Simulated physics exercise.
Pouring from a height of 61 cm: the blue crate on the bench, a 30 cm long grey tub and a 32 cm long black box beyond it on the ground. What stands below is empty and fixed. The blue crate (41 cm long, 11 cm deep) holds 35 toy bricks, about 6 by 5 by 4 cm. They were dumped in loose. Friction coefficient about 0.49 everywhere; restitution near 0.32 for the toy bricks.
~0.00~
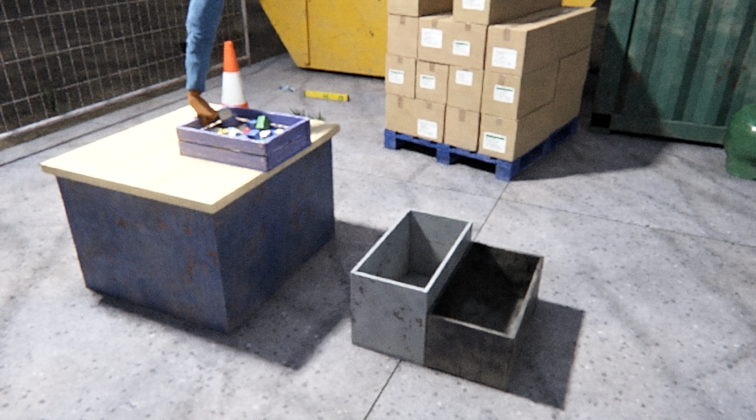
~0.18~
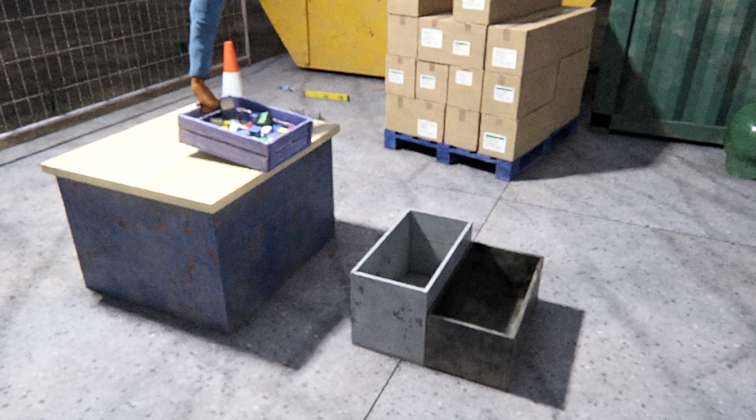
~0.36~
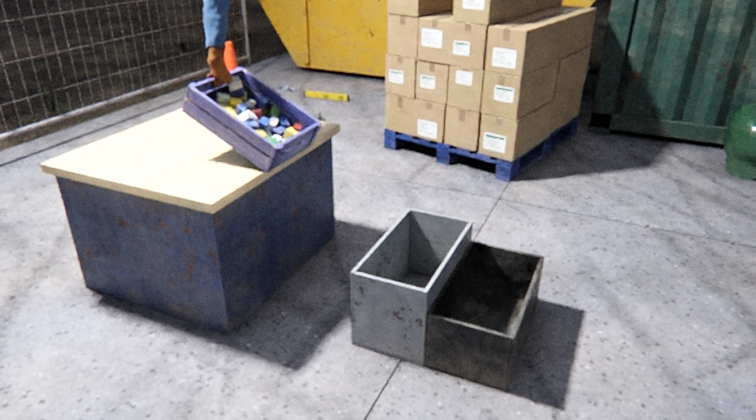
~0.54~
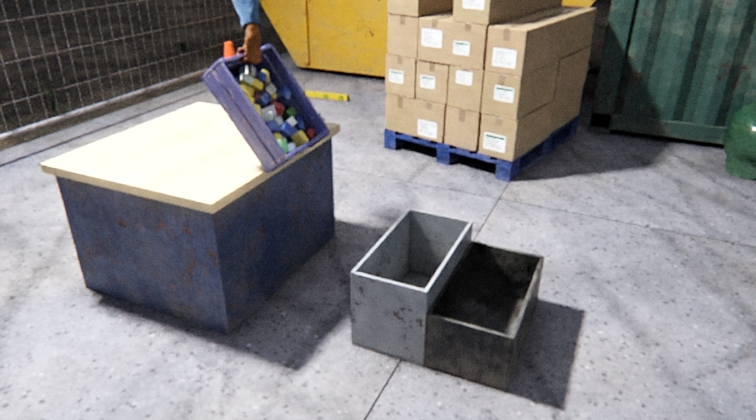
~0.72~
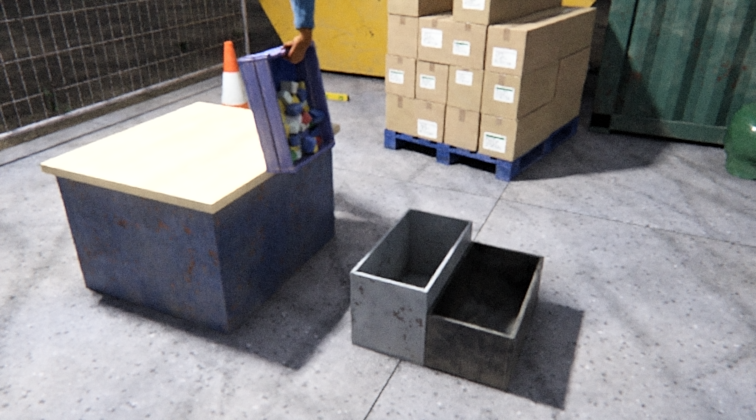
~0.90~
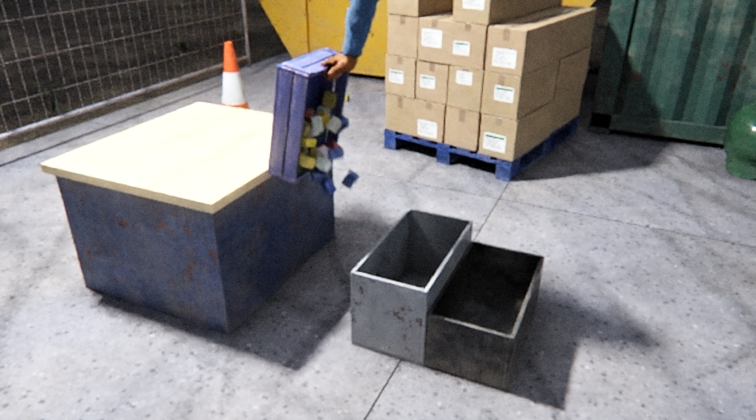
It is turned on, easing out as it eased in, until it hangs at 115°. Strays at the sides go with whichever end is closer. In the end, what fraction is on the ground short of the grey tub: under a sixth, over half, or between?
Ending on the ground short of the grey tub: Over half of them.
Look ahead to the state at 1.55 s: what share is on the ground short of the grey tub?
About 80 per cent.
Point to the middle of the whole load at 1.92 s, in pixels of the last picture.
Around (356, 290).
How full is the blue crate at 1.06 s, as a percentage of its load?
About 50 per cent.
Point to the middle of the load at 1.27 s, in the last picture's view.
At about (348, 232).
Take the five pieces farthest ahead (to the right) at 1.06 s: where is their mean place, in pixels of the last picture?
Around (372, 238).
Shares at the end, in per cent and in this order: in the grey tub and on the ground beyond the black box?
Roughly 0 and 0 per cent.
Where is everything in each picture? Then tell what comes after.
In the first frame (each is followed by its nearest rim corner in this view), blue crate, (262, 142); black box, (511, 336); 0° from level; none out.
Blue crate, (266, 142); 8° from level, in the second frame.
Blue crate, (275, 146); 27° from level, in the third frame.
Blue crate, (286, 155); 52° from level, in the fourth frame.
Blue crate, (293, 169); 79° from level, in the fifth frame.
Blue crate, (295, 180); black box, (511, 336); 101° from level; 8 out, the lowest brick at (350, 179), in the sixth frame.
After 1.06 s, tilt 113°; 18 still in the blue crate, 1 on the ground short of the grey tub and 16 in the air.
After 1.27 s, tilt 115°; 7 still in the blue crate, 14 on the ground short of the grey tub and 14 in the air.
After 1.55 s, tilt 115°; 2 still in the blue crate, 28 on the ground short of the grey tub and 5 in the air.
Outcome (at 1.92 s), 35 on the ground short of the grey tub. Asked share, 35 of 35, 100 per cent.
